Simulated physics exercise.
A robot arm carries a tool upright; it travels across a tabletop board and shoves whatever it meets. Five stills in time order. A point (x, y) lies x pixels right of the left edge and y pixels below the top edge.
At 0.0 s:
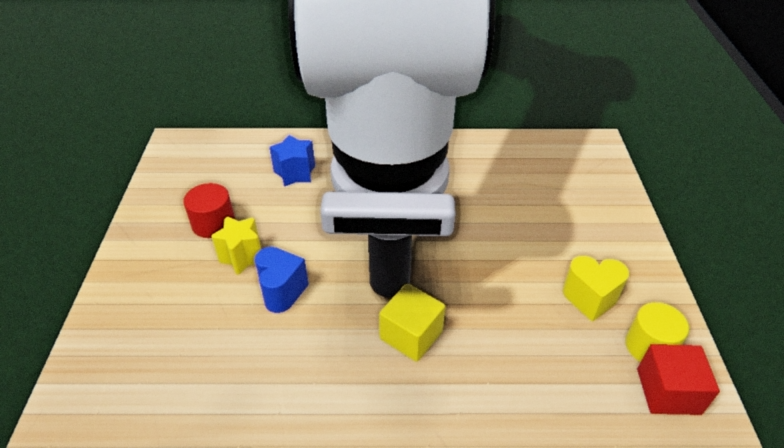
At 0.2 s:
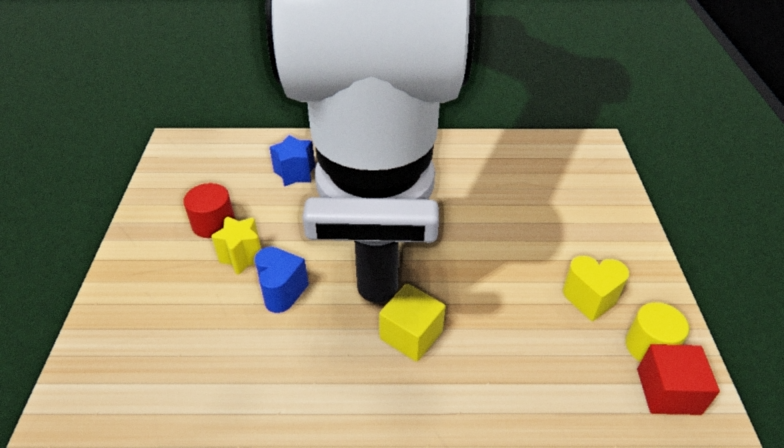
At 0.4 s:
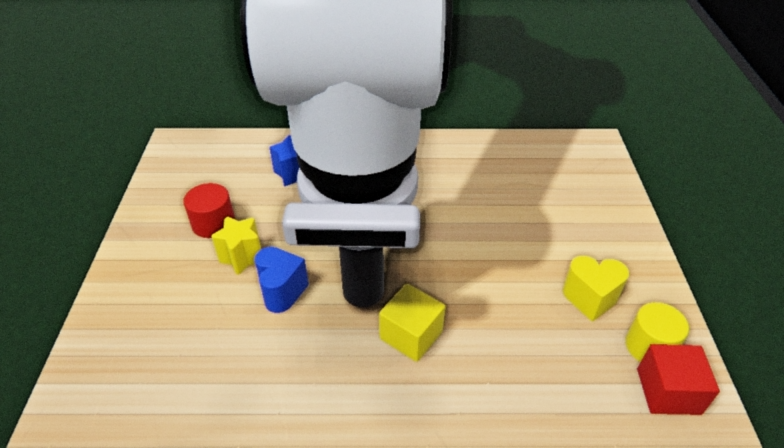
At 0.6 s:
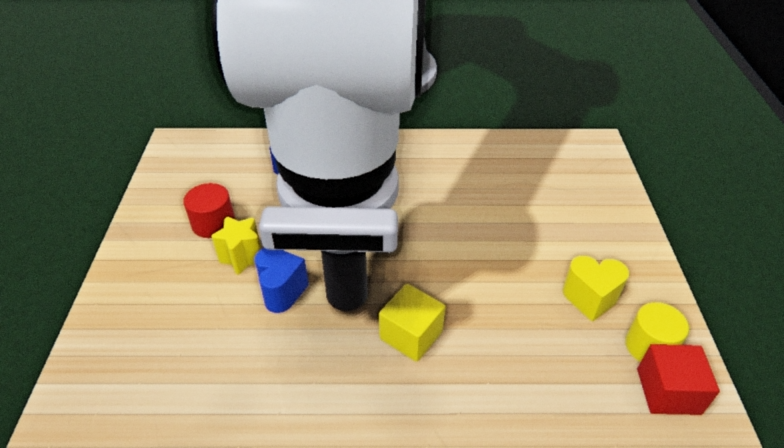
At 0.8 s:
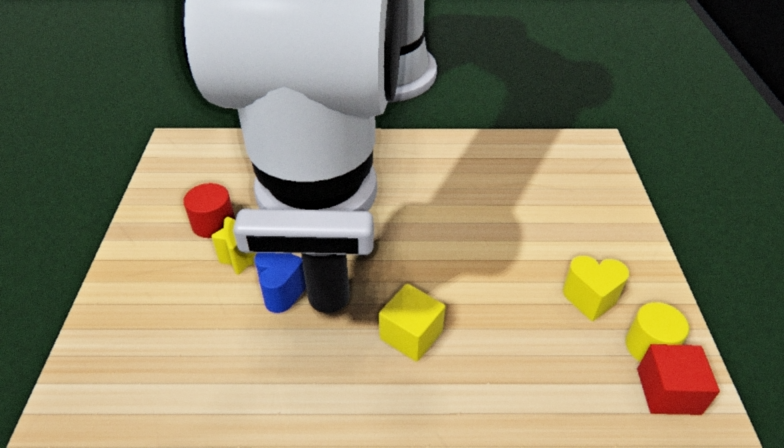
A white robot arm with a black tool tip glides left and slightly toward the viewer across a wooden board, starting beside a yellow cube. It moves away from the cube and comes close to a blue heart block, covering a blue star behind it, while the blocks stay still.
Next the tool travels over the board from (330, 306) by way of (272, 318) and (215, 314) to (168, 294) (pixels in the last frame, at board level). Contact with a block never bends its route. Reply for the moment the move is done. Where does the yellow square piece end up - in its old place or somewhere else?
That block stays.
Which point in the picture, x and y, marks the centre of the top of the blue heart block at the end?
The spot you're after is about (253, 259) in the image.
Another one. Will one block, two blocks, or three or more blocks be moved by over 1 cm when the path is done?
Looking at the path, I think only one of the blocks ends up more than 1 cm away.
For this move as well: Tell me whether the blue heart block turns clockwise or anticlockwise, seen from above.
Overhead view: Clockwise.
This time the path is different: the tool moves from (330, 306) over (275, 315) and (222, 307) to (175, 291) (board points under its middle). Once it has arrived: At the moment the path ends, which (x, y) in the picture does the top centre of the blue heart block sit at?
I think it will end close to (243, 253).
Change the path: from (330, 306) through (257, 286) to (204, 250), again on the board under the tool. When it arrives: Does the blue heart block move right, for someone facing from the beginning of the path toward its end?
My answer is no.
What follows on the original path. One third of the way, tool (270, 309); blue heart block (256, 261), turned 50° clockwise.
Two thirds of the way, tool (211, 304); blue heart block (253, 259), turned 60° clockwise.
At the end, tool (164, 285); blue heart block (253, 259), turned 60° clockwise; yellow square piece unmoved.
